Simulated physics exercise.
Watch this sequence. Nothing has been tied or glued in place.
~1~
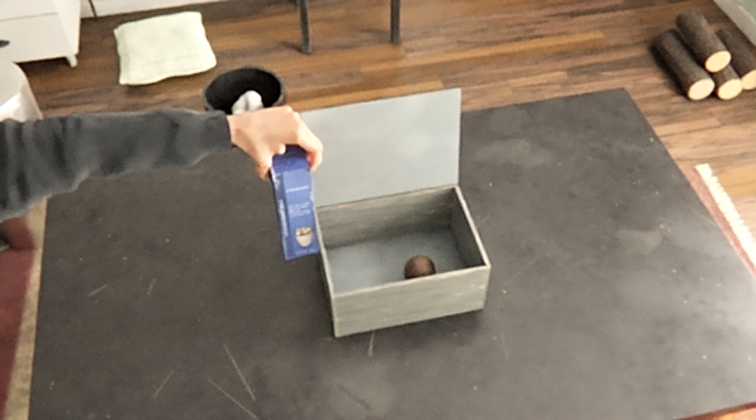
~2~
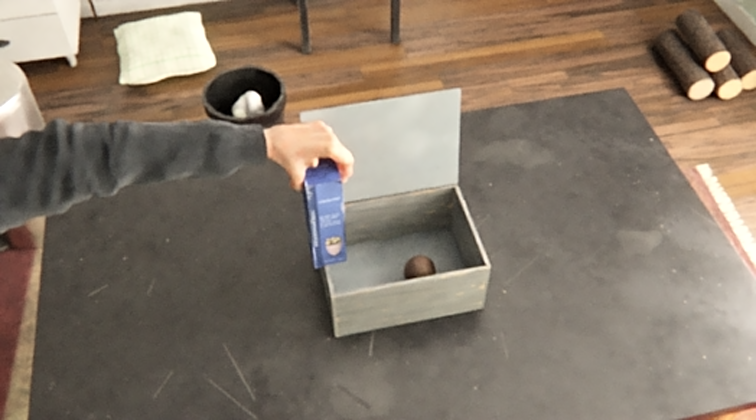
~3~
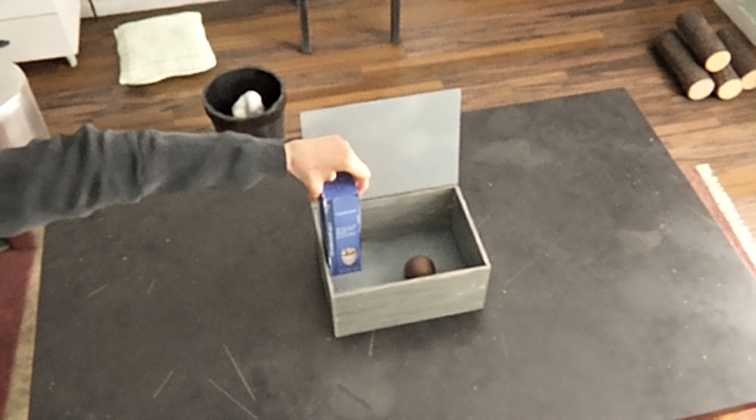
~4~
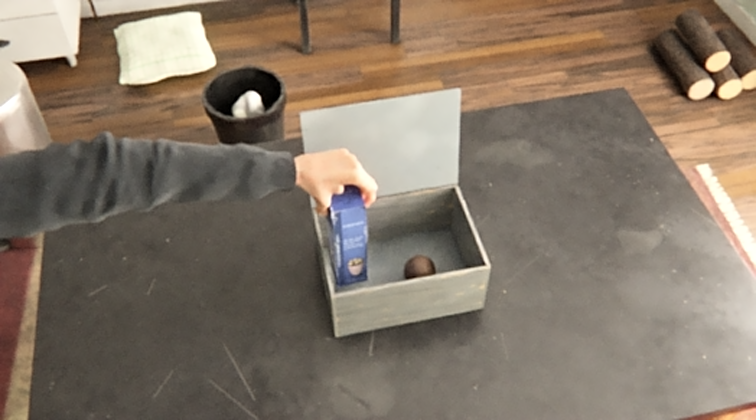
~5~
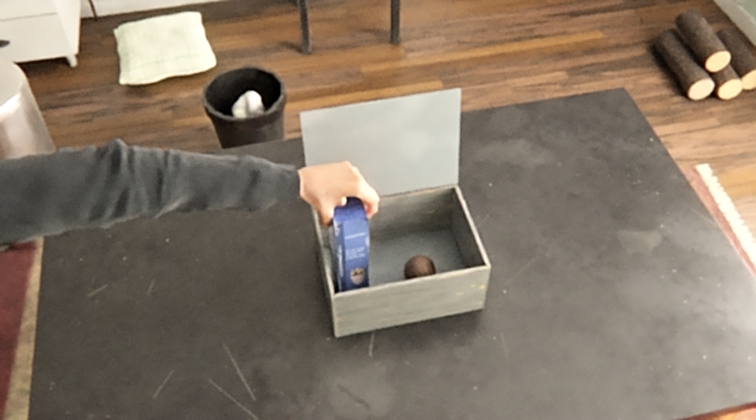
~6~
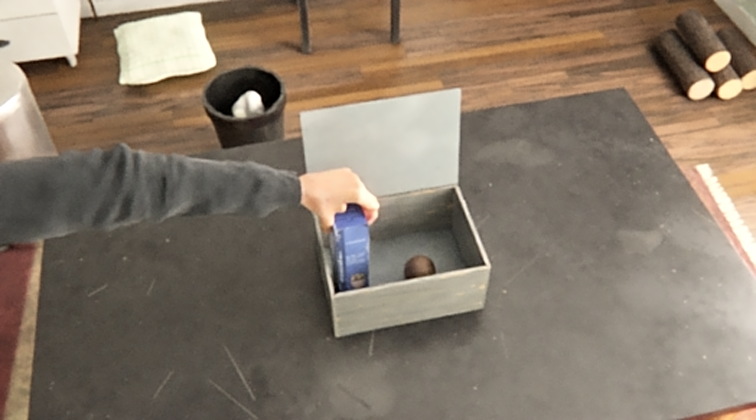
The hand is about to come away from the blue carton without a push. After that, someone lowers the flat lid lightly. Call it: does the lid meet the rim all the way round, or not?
It does not meet the rim all the way round.
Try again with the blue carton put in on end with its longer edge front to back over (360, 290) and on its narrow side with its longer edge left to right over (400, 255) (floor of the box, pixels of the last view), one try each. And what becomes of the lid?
First try: It is held up; second try: It shuts flat.
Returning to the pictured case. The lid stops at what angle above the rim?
Some 20°.
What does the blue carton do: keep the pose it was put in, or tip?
Looking at the last picture, the blue carton sits at an angle.
Then, 1.30 s on from there, lid 79° above the rim.
Then, 1.70 s on from there, lid 50° above the rim.
Then, 2.20 s on from there, lid 29° above the rim; blue carton turned 25° from how it was put near (357, 272).
In the end, lid 21° above the rim; toppled in the box, blue carton; brown ball unmoved. At the end, from the last picture's camera, blue carton near (357, 268).
